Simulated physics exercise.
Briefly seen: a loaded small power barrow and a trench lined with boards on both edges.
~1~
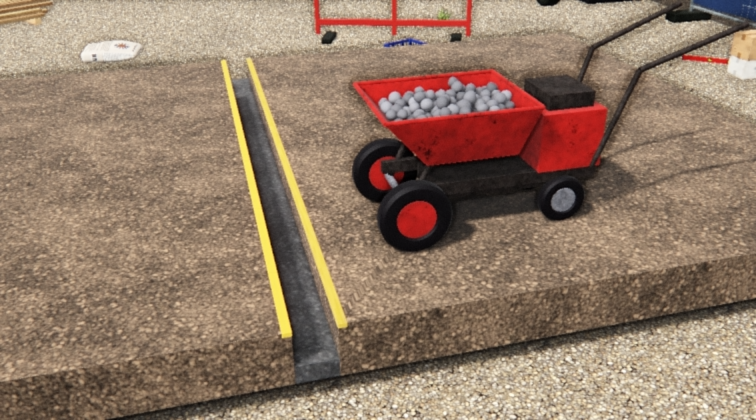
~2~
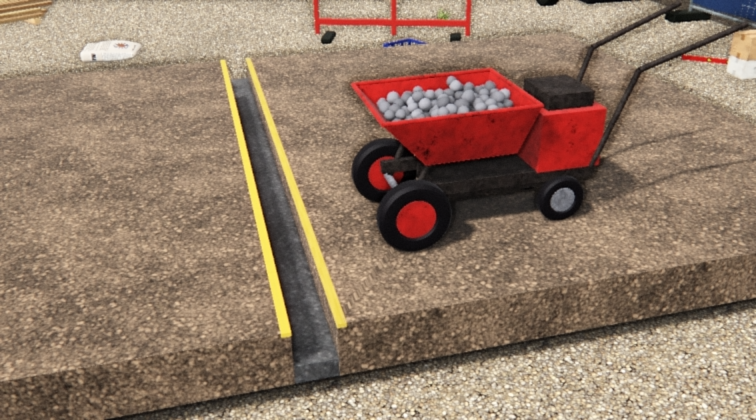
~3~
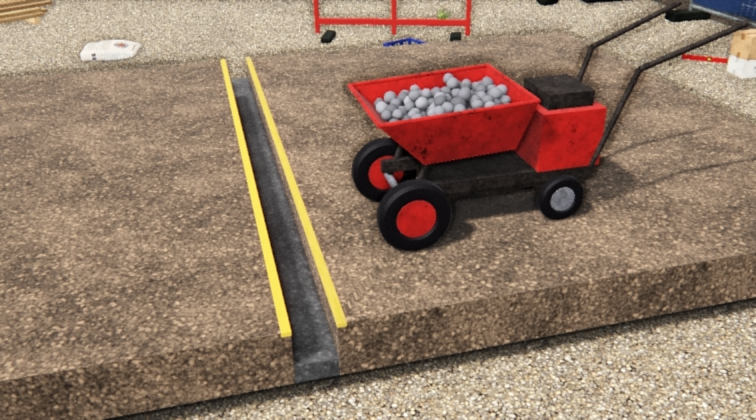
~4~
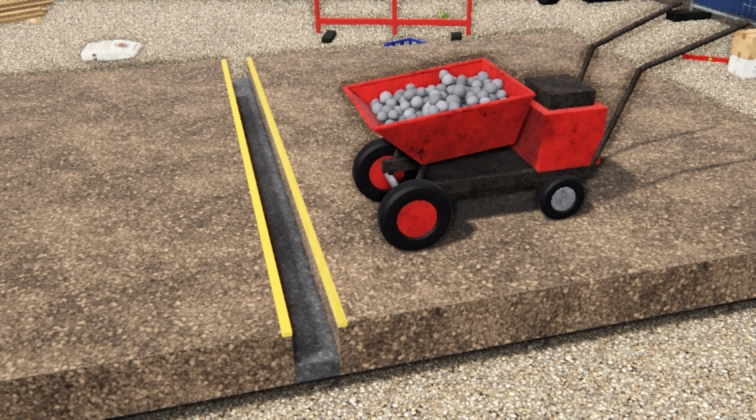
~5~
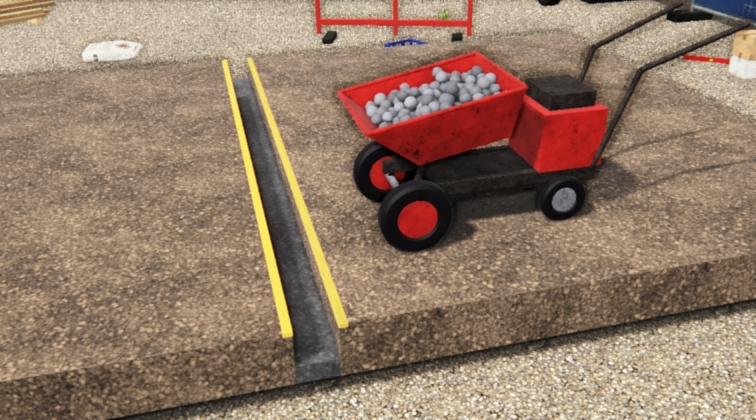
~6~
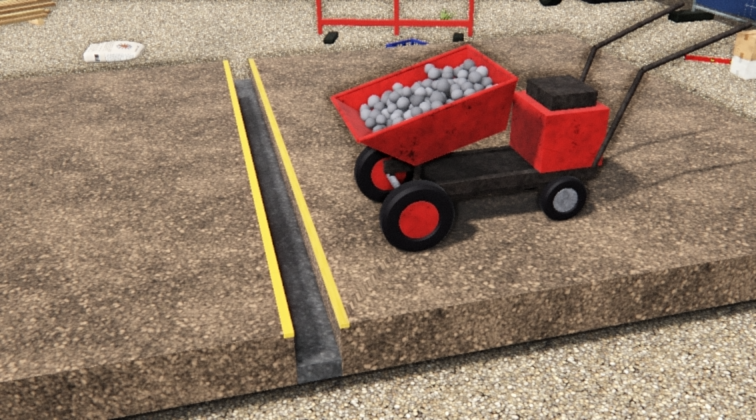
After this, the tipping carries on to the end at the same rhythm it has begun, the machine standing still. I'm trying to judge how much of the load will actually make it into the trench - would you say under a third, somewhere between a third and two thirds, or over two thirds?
I would say somewhere between a third and two thirds.
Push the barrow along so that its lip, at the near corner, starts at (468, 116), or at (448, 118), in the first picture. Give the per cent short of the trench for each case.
Position 1: Near 50 %; position 2: Near 40 %.
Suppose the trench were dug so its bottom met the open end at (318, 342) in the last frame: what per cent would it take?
Around 50 per cent.
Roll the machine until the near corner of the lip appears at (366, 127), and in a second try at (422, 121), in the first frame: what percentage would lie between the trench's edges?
First try: Some 30 %; second try: 70 %.
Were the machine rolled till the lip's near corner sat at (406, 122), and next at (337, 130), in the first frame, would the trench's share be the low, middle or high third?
For the first case, beyond two thirds; for the second case, less than a third.
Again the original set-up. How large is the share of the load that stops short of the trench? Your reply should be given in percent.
Estimate: Some 0 percent.
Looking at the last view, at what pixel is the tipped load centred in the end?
Roughly pixel (277, 241).
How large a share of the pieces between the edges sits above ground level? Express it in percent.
Roughly 10 percent.
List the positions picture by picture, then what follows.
The first picture shows lip of the skip (386, 125), level; top of the load (445, 100), round cobbles; first edge of the trench (330, 287); far edge (278, 295), the trench under half as wide as the skip, and about as deep as wide.
The second picture shows lip of the skip (384, 125), level; top of the load (460, 106).
The third picture shows lip of the skip (380, 126), tipped barely; top of the load (468, 97).
The fourth picture shows lip of the skip (374, 129), tipped a little; top of the load (463, 93).
The fifth picture shows lip of the skip (367, 134), tipped a little; top of the load (474, 94).
The sixth picture shows lip of the skip (359, 141), tipped clearly; top of the load (463, 84); first edge of the trench (332, 287); far edge (280, 296).
Just after the last frame, skip tipped steeply; every one in the skip.
A moment on, skip tipped right over; roughly two thirds in the skip; about a tenth in or heaped over the trench; about a tenth beyond it; about a tenth falling.
Further on, skip tipped right over; just a few in the skip; roughly half in or heaped over the trench; roughly half beyond it.
When it is over, skip tipped right over; roughly half in or heaped over the trench; roughly half beyond it.
